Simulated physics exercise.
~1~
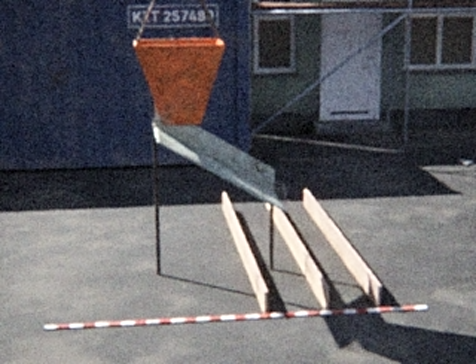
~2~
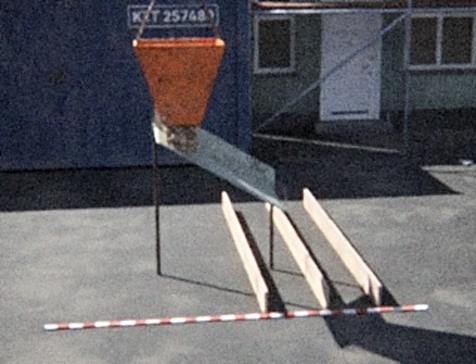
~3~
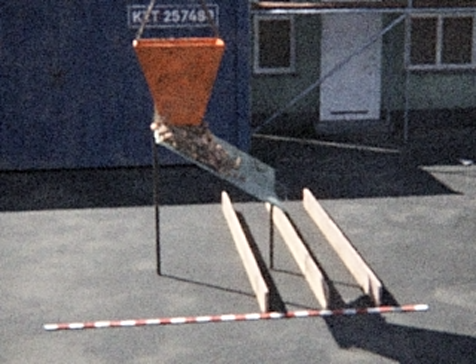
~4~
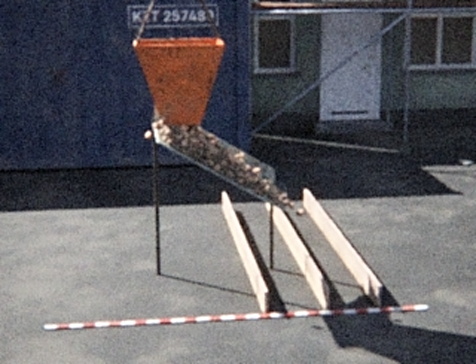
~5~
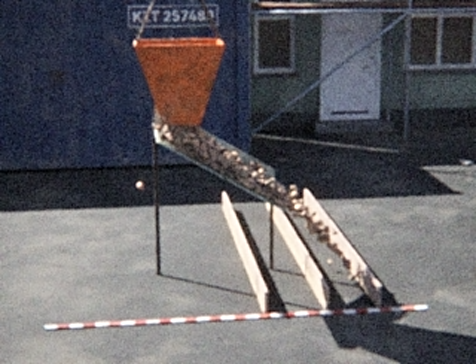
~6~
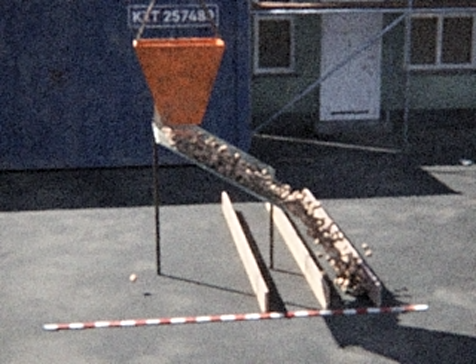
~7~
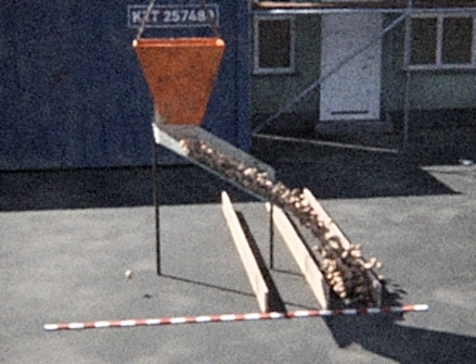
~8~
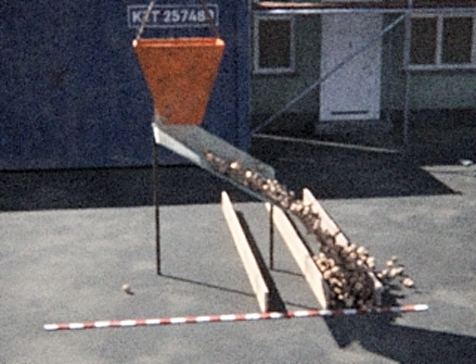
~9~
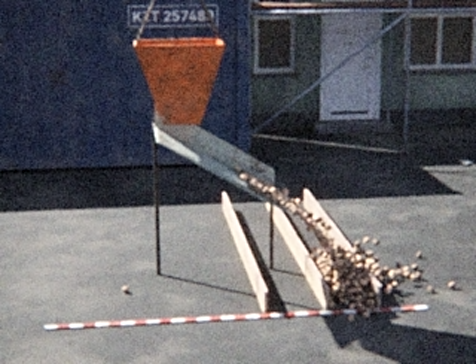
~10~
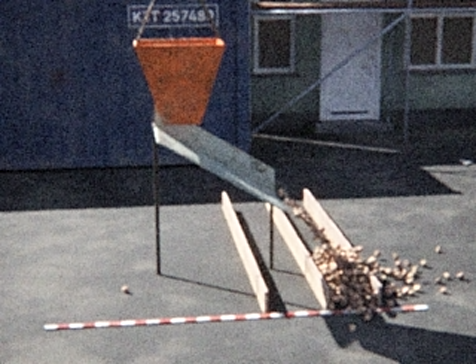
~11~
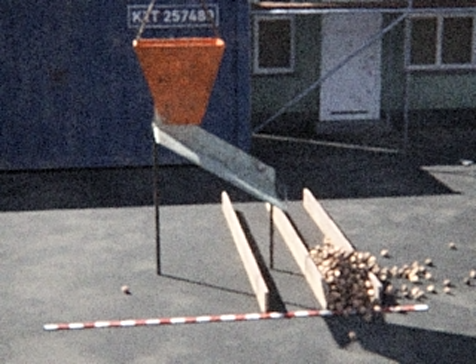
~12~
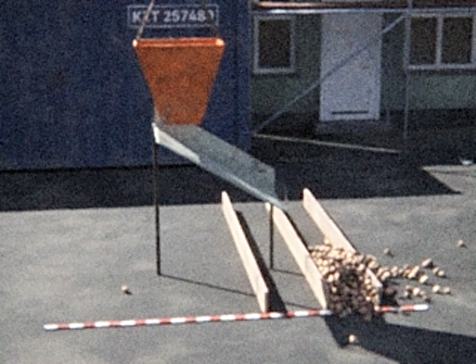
An orange skip hangs above a sloping steel chute in a paved yard, seen from a raised, still viewpoint, with a blue container and a pale green building behind. Three pale boards on the ground form two bays beyond a red-and-white striped staff. Brownish stones drop from the skip's bottom onto the chute and slide down to the right, while one stray falls to the left. The stream pours into the right bay, tumbling toward its near end as the chute empties. Most stones settle there in a heap, with some scattered farther right.
